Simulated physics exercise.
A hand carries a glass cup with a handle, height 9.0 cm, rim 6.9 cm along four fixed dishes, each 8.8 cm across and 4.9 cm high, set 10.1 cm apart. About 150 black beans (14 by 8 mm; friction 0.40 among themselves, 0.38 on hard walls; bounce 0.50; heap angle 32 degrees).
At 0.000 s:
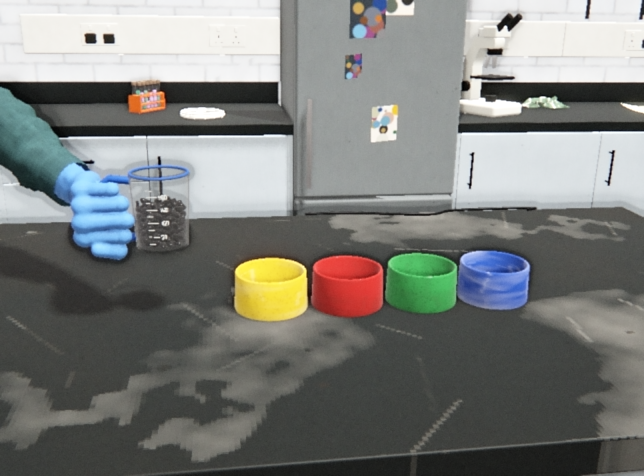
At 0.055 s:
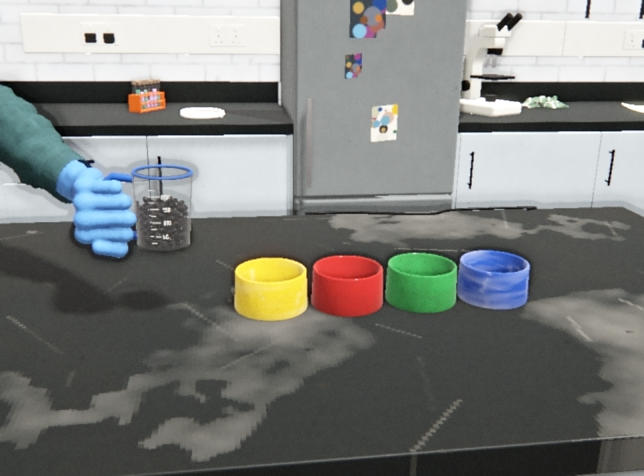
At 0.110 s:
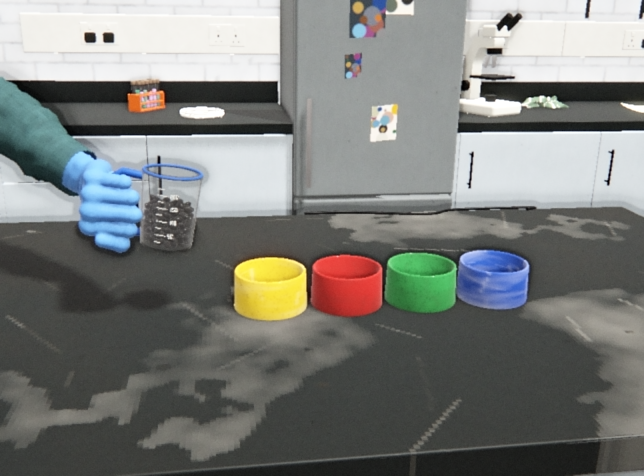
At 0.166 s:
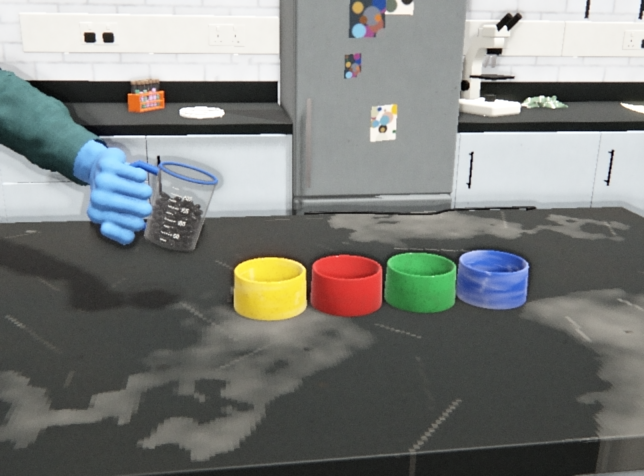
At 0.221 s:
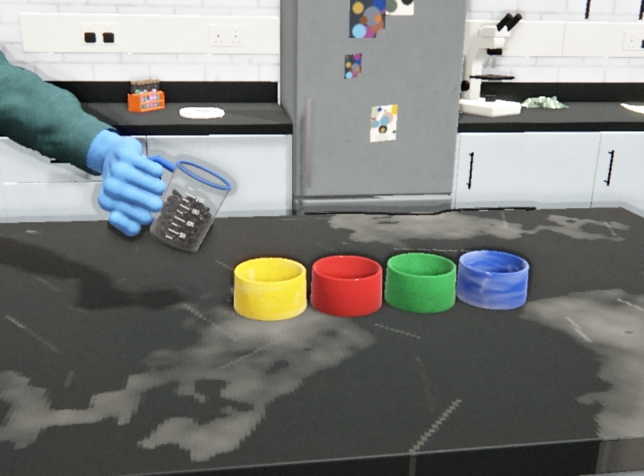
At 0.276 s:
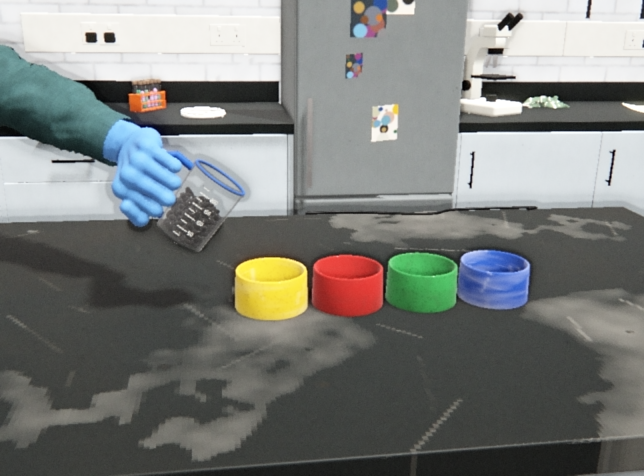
A gloved hand moves a clear cup of black pieces right while tilting it rightward.
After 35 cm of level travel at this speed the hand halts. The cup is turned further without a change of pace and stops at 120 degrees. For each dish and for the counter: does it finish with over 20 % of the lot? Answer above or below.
Red dish: Above; blue dish: Below; green dish: Below; yellow dish: Below; on the counter: Below.
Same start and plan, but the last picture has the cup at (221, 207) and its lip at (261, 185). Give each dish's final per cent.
Red 0, blue 90, green 0, yellow 0.
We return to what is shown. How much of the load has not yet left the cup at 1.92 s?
About 0 per cent.
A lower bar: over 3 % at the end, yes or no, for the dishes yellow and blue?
Yellow no; blue no.
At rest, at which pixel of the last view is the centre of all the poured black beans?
At about (358, 289).
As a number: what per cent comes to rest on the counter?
Roughly 10 per cent.
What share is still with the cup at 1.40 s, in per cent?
Roughly 0 per cent.
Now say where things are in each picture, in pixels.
The first frame shows cup at (161, 209), tilt 0 degrees, lip at (188, 172), moved 0.0 cm; middle of the pieces at (166, 224); yellow dish at (271, 271); red dish at (348, 268); green dish at (422, 265); blue dish at (494, 263).
The second frame shows cup at (163, 208), tilt 2 degrees, lip at (192, 173), moved 0.3 cm; middle of the pieces at (167, 224).
The third frame shows cup at (169, 208), tilt 8 degrees, lip at (202, 176), moved 1.1 cm; middle of the pieces at (172, 223).
The fourth frame shows cup at (179, 208), tilt 18 degrees, lip at (217, 181), moved 2.3 cm; middle of the pieces at (179, 223).
The fifth frame shows cup at (189, 208), tilt 27 degrees, lip at (230, 187), moved 3.4 cm; middle of the pieces at (186, 223).
The sixth frame shows cup at (200, 207), tilt 36 degrees, lip at (244, 193), moved 4.6 cm; middle of the pieces at (194, 221); yellow dish at (271, 270); red dish at (348, 268); green dish at (423, 265); blue dish at (495, 262). Its pace works out near 165 degrees a second; the hand travels 21 cm a second.
After 0.95 s, tilt 120 degrees; cup holds 35 %, red 65 %.
Then, at 1.40 s, tilt 120 degrees; cup holds 0 %, red 85 %, green 10 %.
After 1.92 s, tilt 120 degrees; cup holds 0 %, red 85 %, green 10 %.
In the end, at 2.2 s, red 85 %, blue 0 %, green 10 %, yellow 0 %, counter 10 %.
